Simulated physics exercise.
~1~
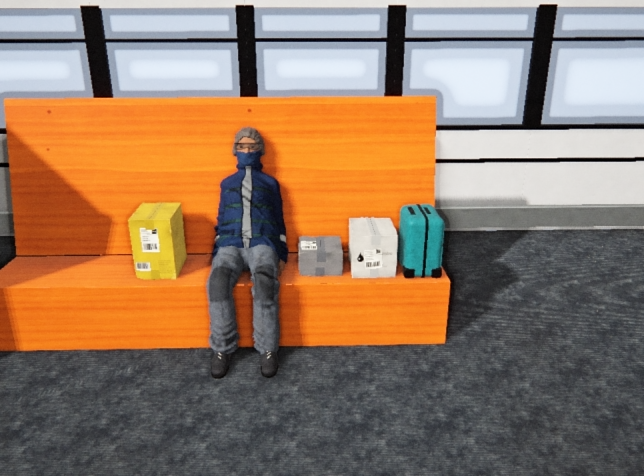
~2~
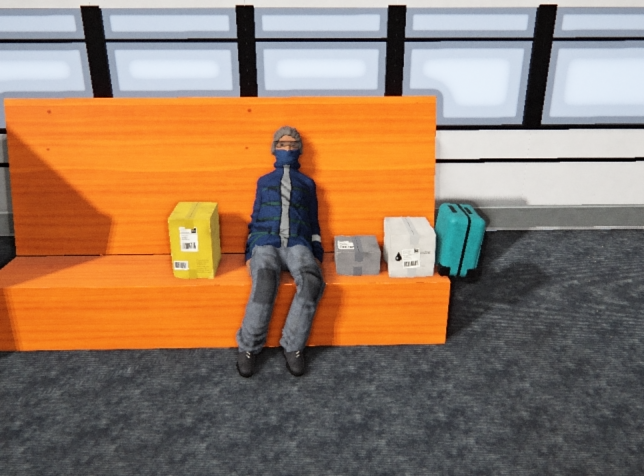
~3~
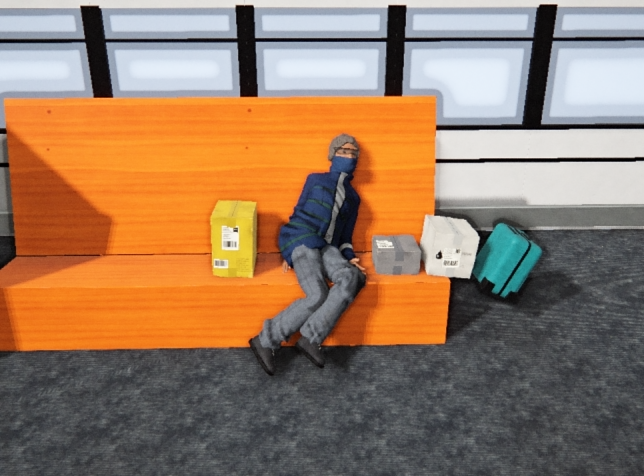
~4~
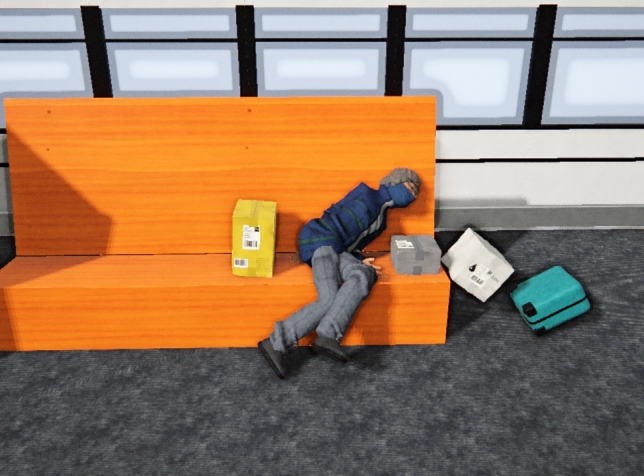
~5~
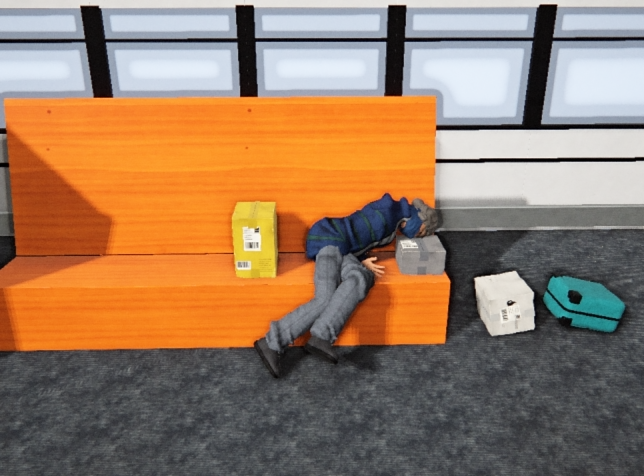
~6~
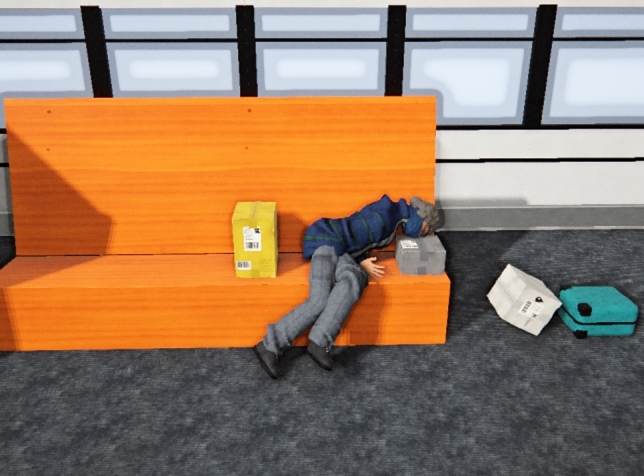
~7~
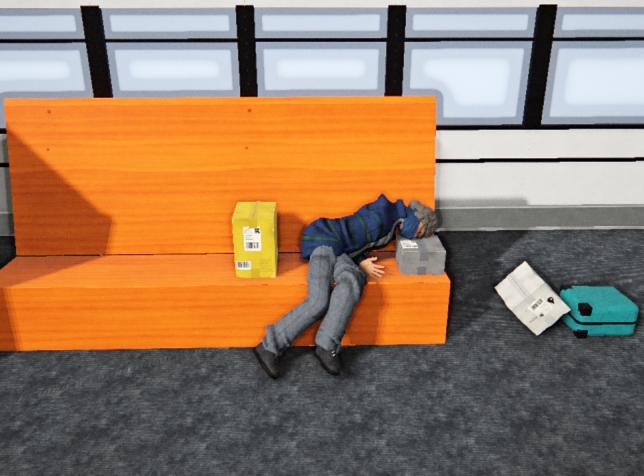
A slumped passenger in a blue jacket and the luggage beside them slide right along an orange bench; the teal case and white box tumble off the end onto the floor, while the passenger topples sideways over the grey carton, which stays on the seat with the yellow box.
